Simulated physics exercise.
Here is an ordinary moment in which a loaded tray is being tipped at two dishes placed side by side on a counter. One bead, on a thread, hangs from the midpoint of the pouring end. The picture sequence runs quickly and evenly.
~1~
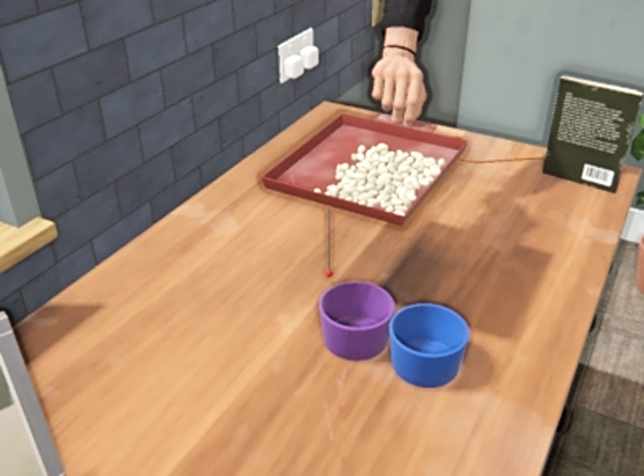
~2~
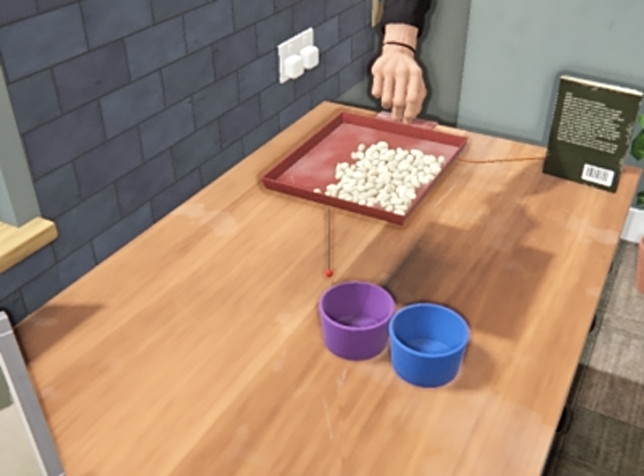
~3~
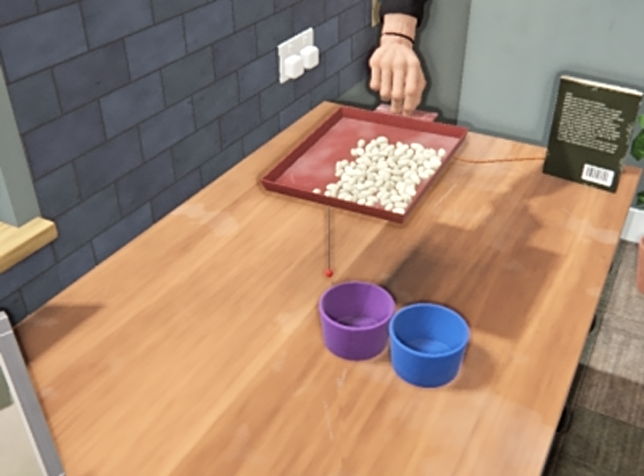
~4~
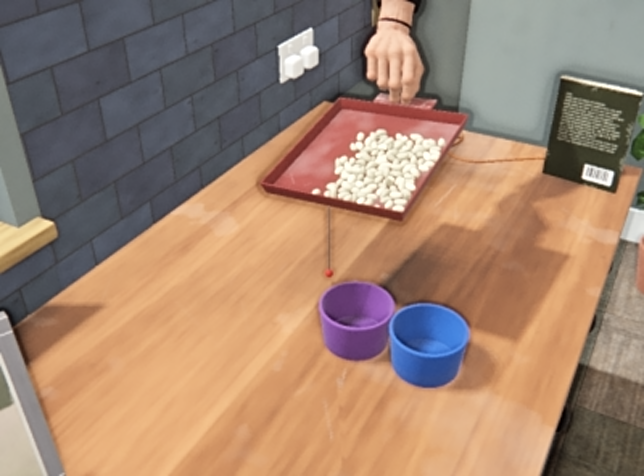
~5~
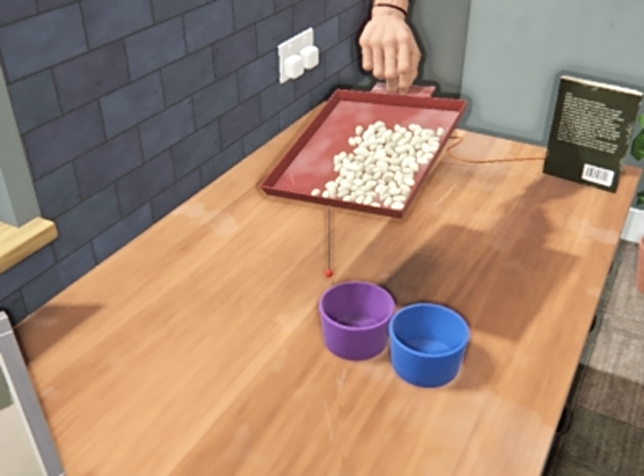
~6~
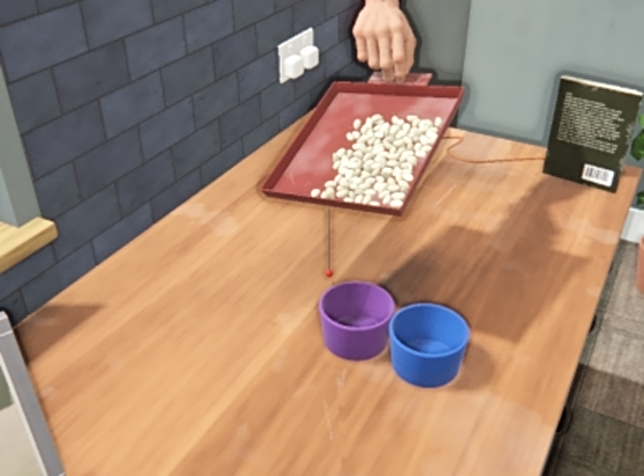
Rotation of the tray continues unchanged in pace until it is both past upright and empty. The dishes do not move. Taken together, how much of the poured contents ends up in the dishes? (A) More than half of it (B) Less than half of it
Less than half of it (B).
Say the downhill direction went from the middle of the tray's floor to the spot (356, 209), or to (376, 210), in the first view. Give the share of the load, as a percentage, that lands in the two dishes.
Near 70 % and, after that, 70 %.
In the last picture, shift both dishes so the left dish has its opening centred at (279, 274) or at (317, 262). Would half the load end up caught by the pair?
First shift, a majority share; second shift, a minority share.
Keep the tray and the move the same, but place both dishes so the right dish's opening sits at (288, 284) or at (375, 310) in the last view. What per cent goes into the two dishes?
About 70% on the first try and 40% on the second.
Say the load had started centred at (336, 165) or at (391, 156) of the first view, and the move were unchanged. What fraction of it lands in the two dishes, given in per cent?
You'd see roughly 0 per cent first and roughly 0 per cent second.
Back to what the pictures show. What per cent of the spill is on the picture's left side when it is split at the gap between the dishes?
100 per cent, roughly.
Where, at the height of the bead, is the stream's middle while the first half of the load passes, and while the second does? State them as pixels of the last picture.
About (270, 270), and after that about (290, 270).
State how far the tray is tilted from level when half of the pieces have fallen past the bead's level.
About 115 degrees.
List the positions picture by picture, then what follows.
In the first picture, corners of the pouring end (265, 176) and (403, 214), level; middle of the load (387, 177), white beans; left dish (340, 340); right dish (413, 366); bead on its thread (329, 273).
In the second picture, corners of the pouring end (265, 177) and (403, 213), level; middle of the load (387, 175).
In the third picture, corners of the pouring end (265, 179) and (402, 212), tipped barely, lowest at the left corner; middle of the load (387, 172).
In the fourth picture, corners of the pouring end (264, 182) and (401, 210), tipped a little, lowest at the left corner; middle of the load (386, 166).
In the fifth picture, corners of the pouring end (264, 185) and (400, 208), tipped clearly, lowest at the left corner; middle of the load (385, 161).
In the sixth picture, corners of the pouring end (264, 187) and (398, 206), tipped clearly, lowest at the left corner; middle of the load (383, 155); left dish (340, 340); right dish (413, 366).
Just after the last frame, tray tipped steeply; almost all on the tray; just a few in the air.
A moment on, tray tipped right over; the larger part on the tray; roughly a quarter outside both; about a tenth in the air.
Further on, tray tipped past a quarter turn; every one outside both.
When it is over, tray tipped past a quarter turn; not one in the right dish; not one in the left dish; every one outside both.
